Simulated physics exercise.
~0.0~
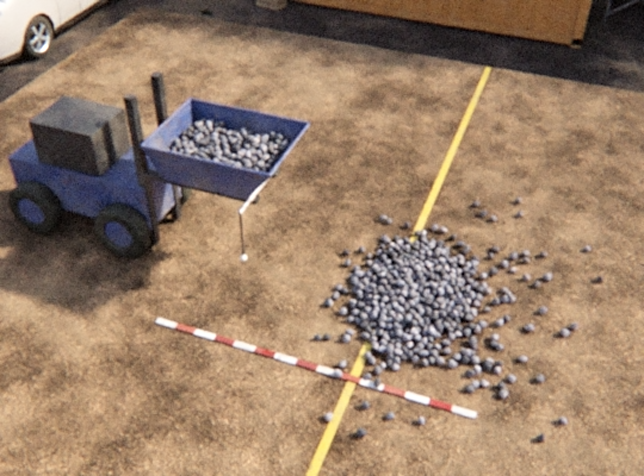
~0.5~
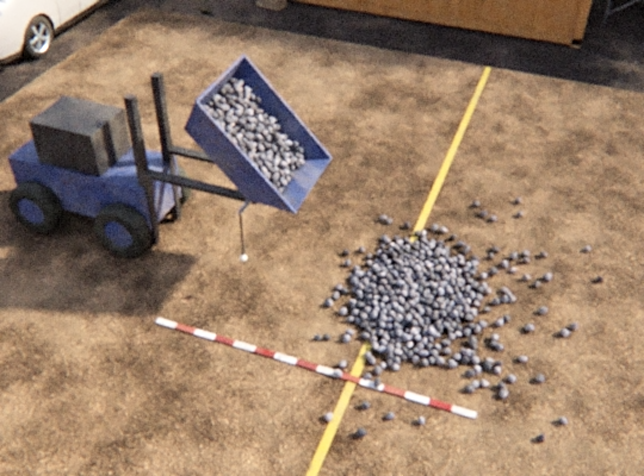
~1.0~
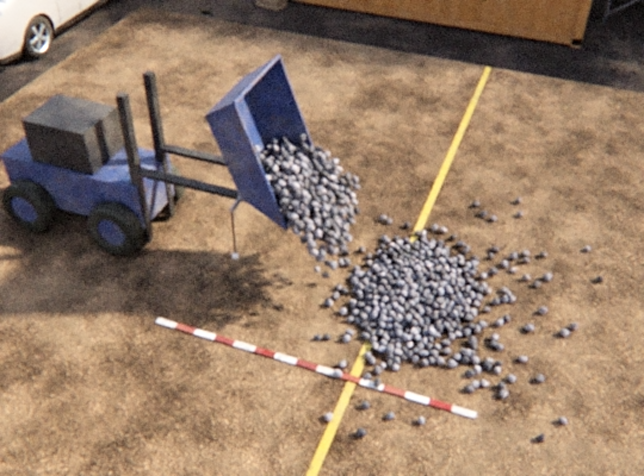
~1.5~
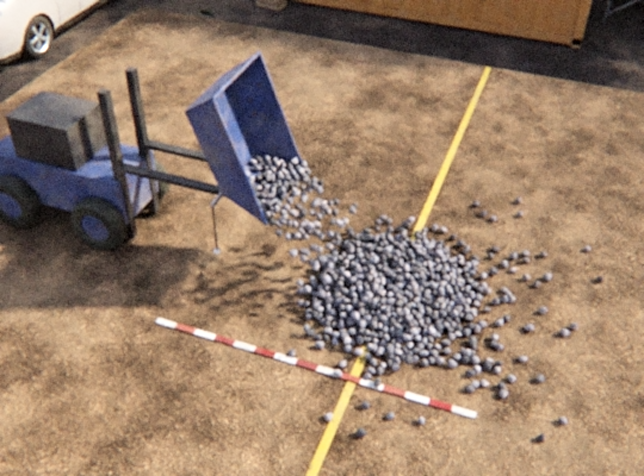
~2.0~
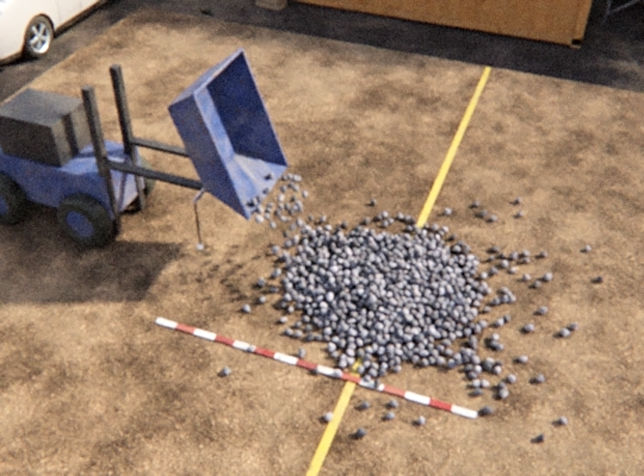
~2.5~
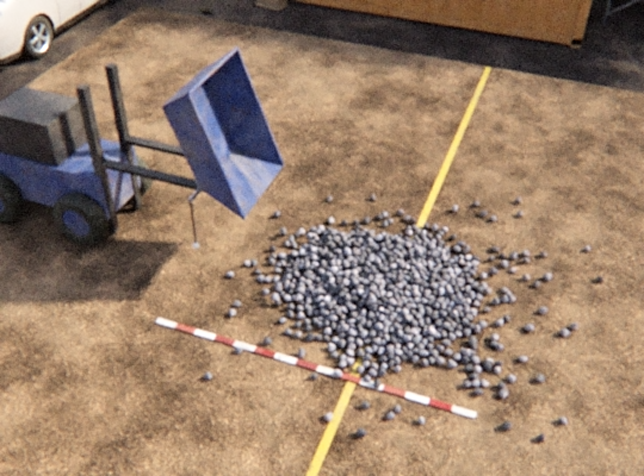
The footage shows a blue forklift tipping its raised skip of round grey stones beside an existing pile lying across a yellow line, then backing away to the left as the stones pour out, leaving the skip empty and still tilted beside a broader heap reaching further left.
